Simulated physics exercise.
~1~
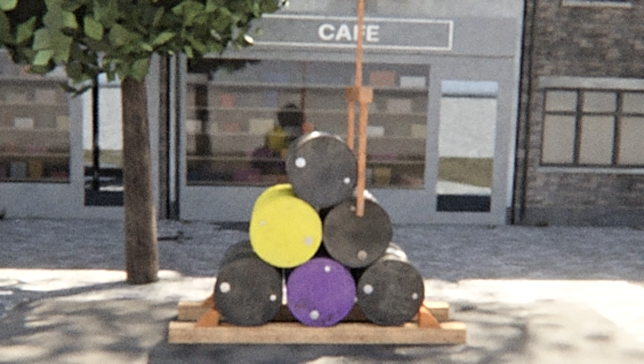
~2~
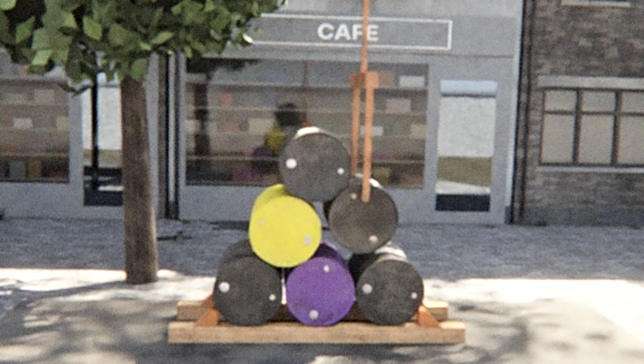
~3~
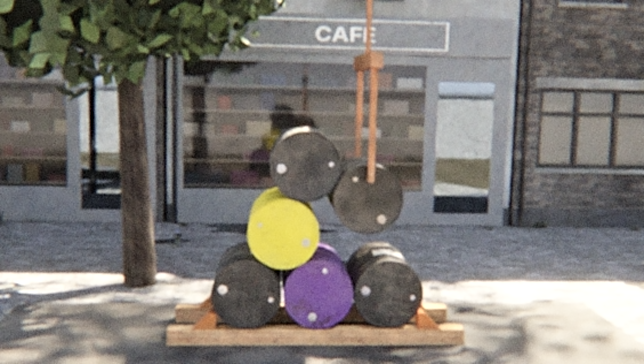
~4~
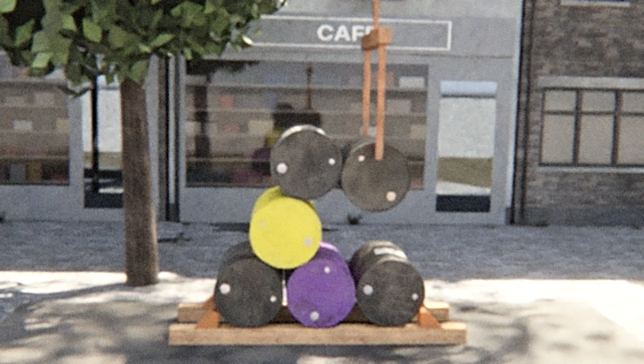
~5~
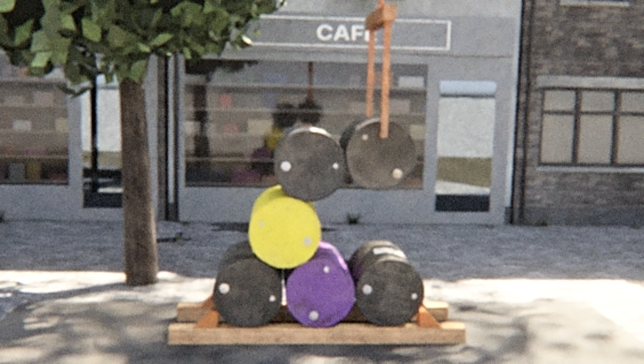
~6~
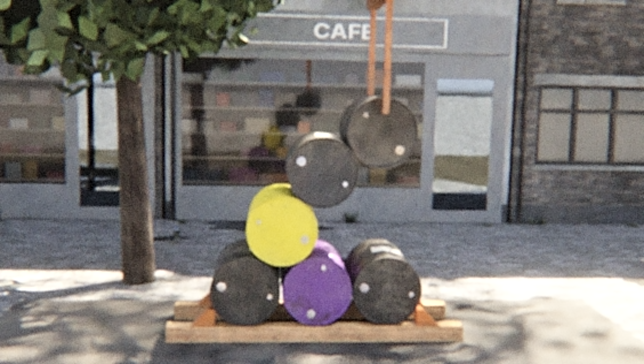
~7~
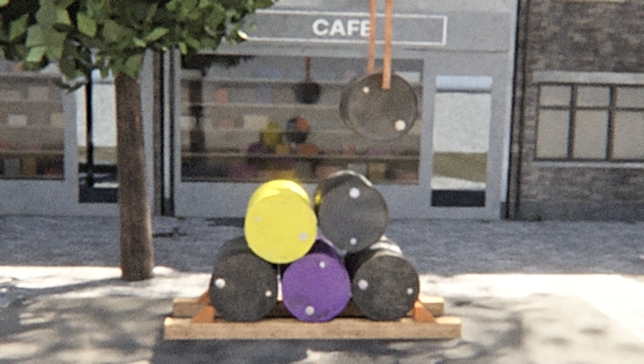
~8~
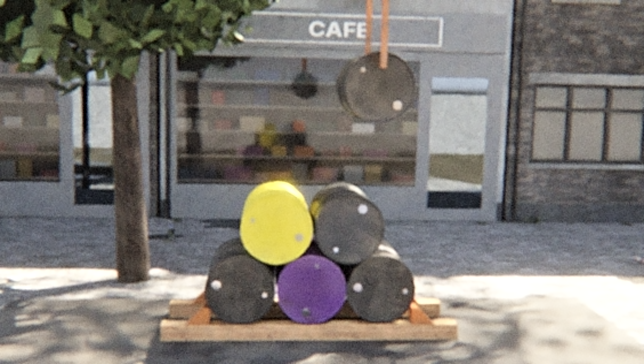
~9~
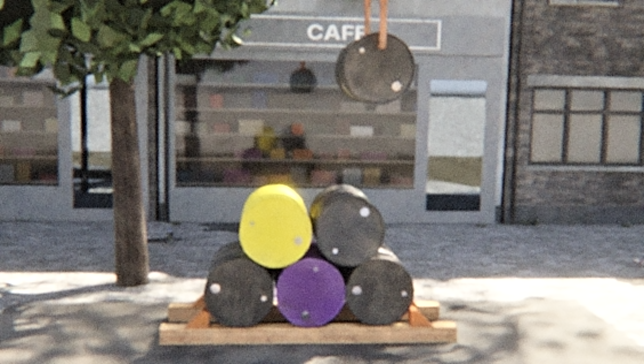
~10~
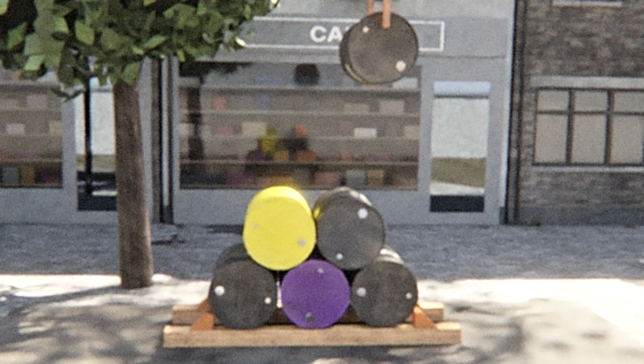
Outside a cafe, an orange lifting beam pulled a dark drum up from the right of a stacked pile, and the top drum tilted over and dropped into the gap beside the yellow one, while the yellow and purple drums stayed put and the hooked drum kept rising.
